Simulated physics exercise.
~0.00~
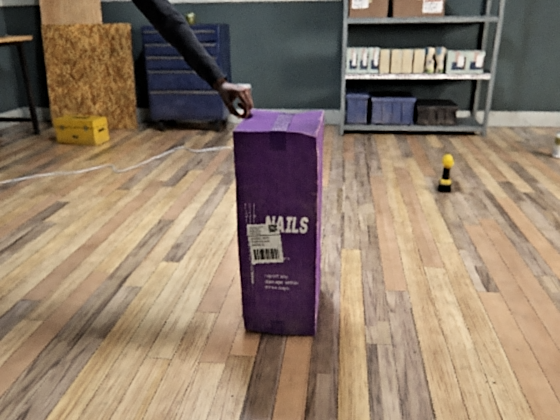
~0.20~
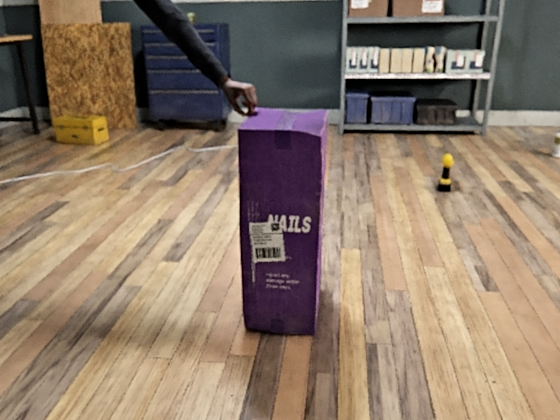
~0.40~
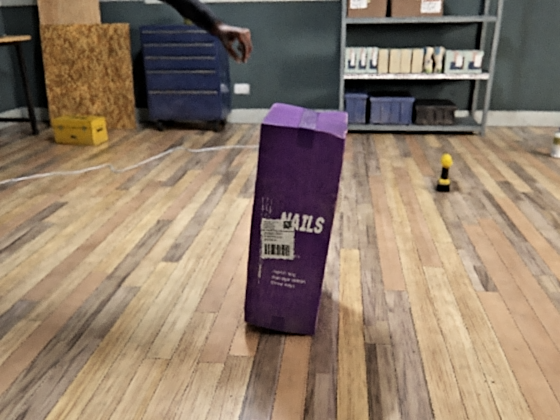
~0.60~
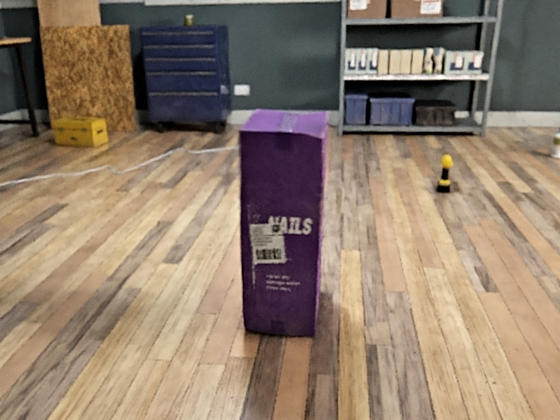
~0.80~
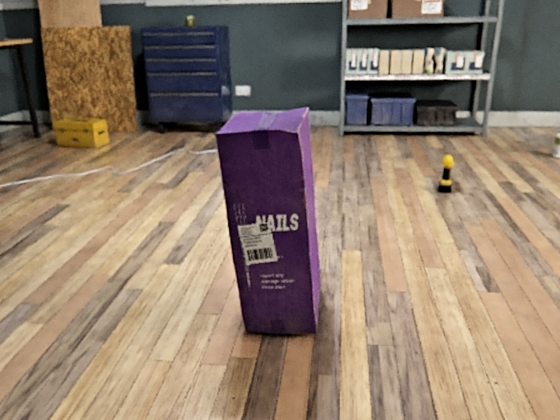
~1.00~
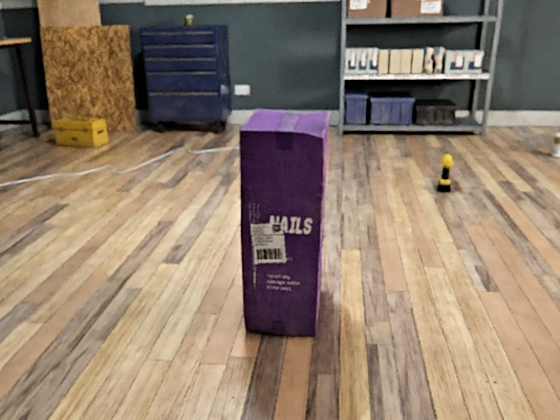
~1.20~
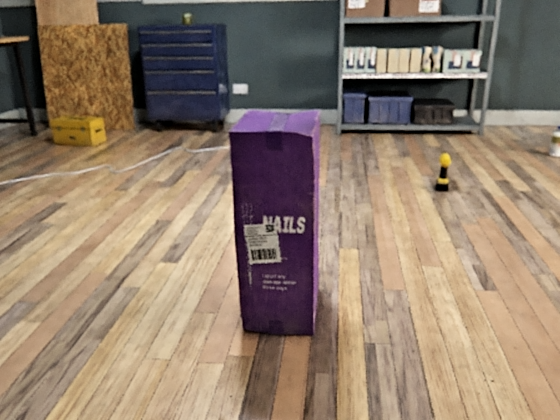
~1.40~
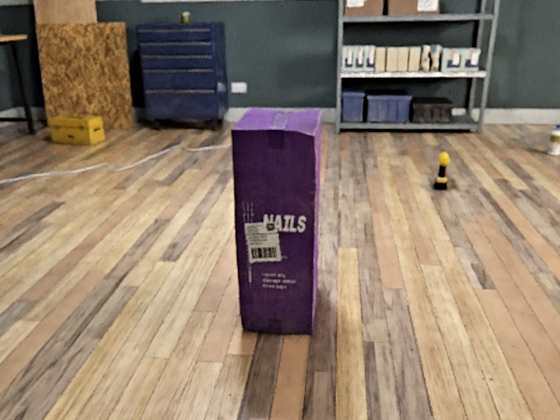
Tall purple box tipped right by a hand and released, rocking left and right on a wooden floor before settling upright.
